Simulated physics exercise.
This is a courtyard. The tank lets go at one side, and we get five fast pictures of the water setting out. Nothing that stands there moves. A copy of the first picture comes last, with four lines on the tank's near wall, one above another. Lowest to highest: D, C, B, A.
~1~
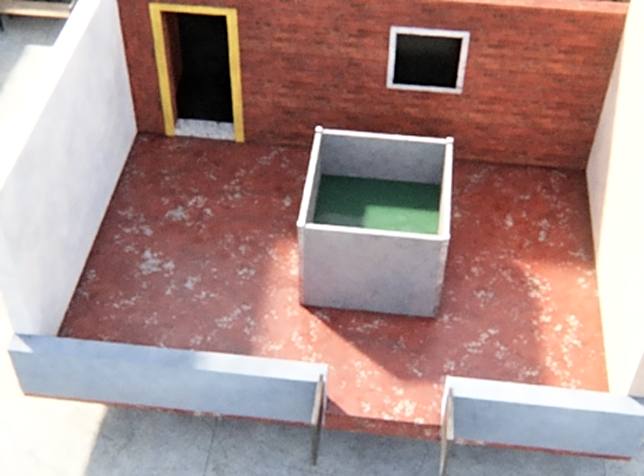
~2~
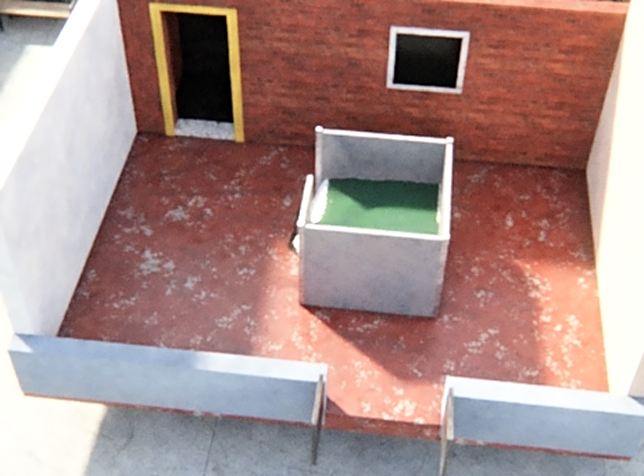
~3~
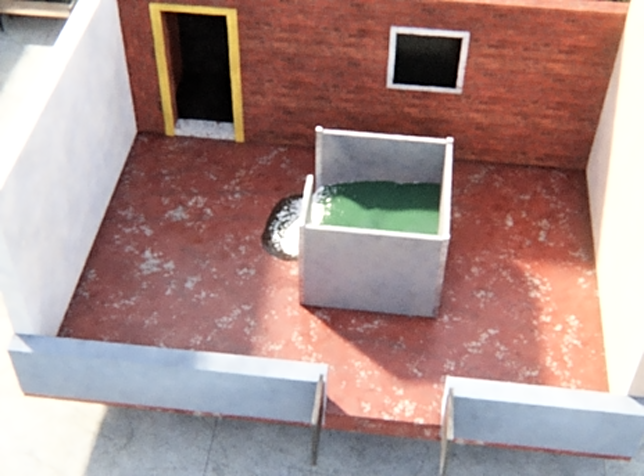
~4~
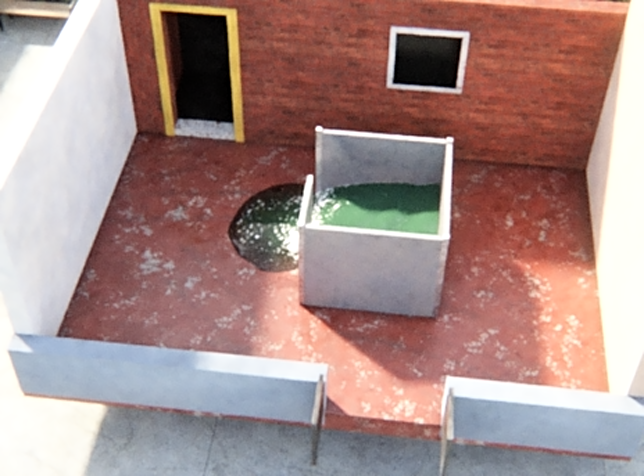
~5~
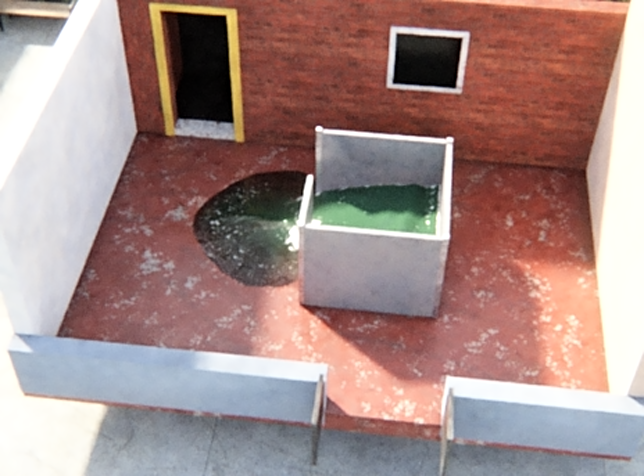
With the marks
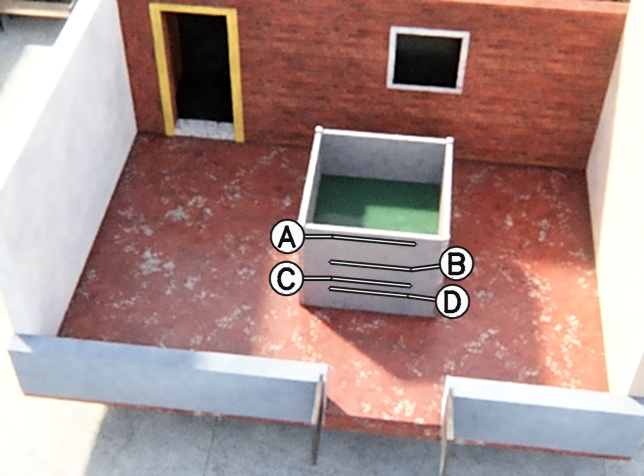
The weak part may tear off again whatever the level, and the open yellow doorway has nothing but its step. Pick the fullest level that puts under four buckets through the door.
Mark C.
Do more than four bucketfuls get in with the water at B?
Yes, it does.
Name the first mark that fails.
It is B.
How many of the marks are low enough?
Two of the four.
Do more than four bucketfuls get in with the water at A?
Yes, that goes wrong.
On the marked copy, A at (372, 240); B at (371, 265); C at (370, 282); D at (369, 292); from the bottom up D, C, B, A.
If A is chosen, dozens of bucketfuls pour in.
If B is chosen, about 10 bucketfuls get in.
If C is chosen, a bucket or two gets in.
If D is chosen, a splash gets over, under a bucket.
